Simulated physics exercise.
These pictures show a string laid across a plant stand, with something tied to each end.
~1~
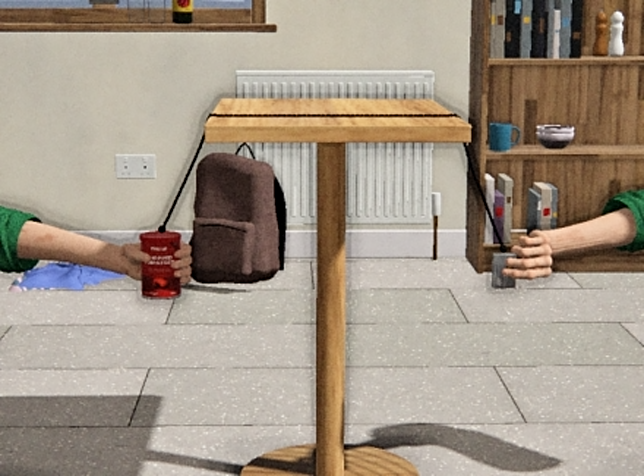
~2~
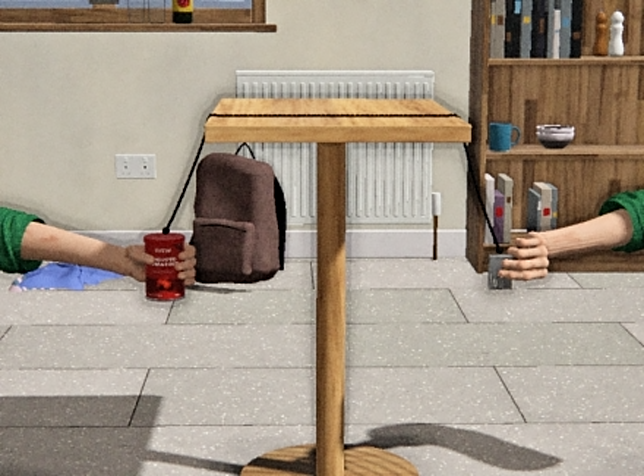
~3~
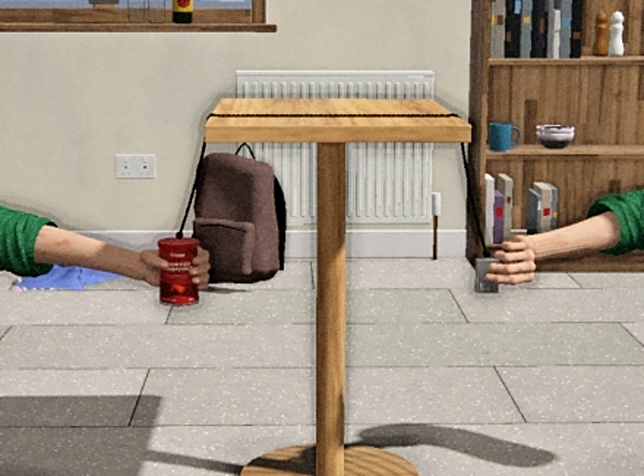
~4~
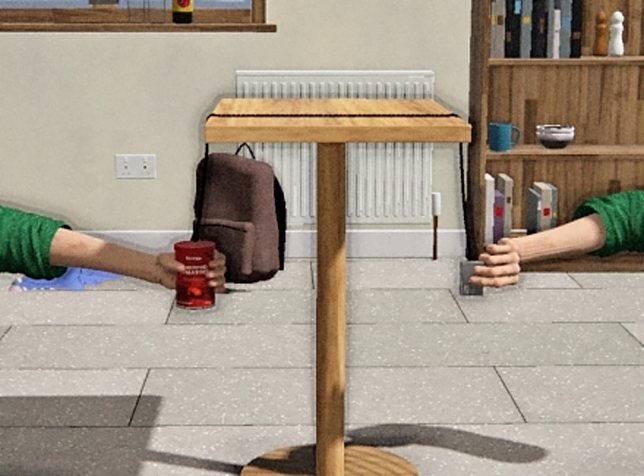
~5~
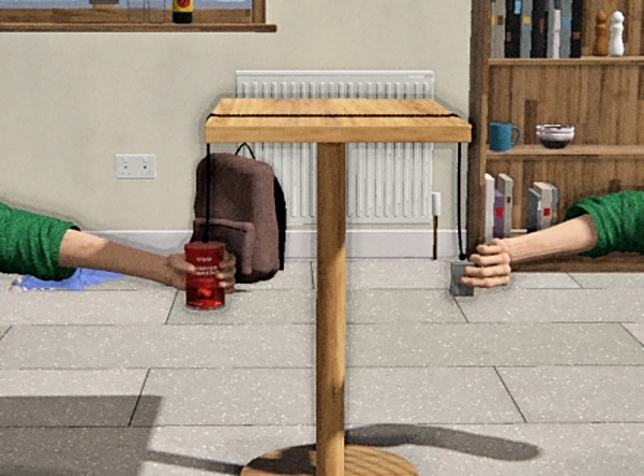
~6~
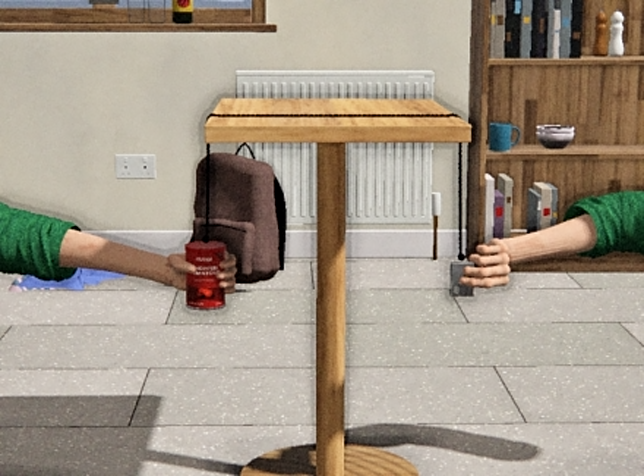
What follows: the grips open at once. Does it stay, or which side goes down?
The string sinks on the left side.
Then, 0.40 s on from there, left tin lower near (211, 426); right matchbox pulled up onto the top.
Then, 0.72 s on from there, left tin down on the floor; right matchbox down on the floor.
In the end, left tin down on the floor; right matchbox down on the floor. The string drops leftwards.
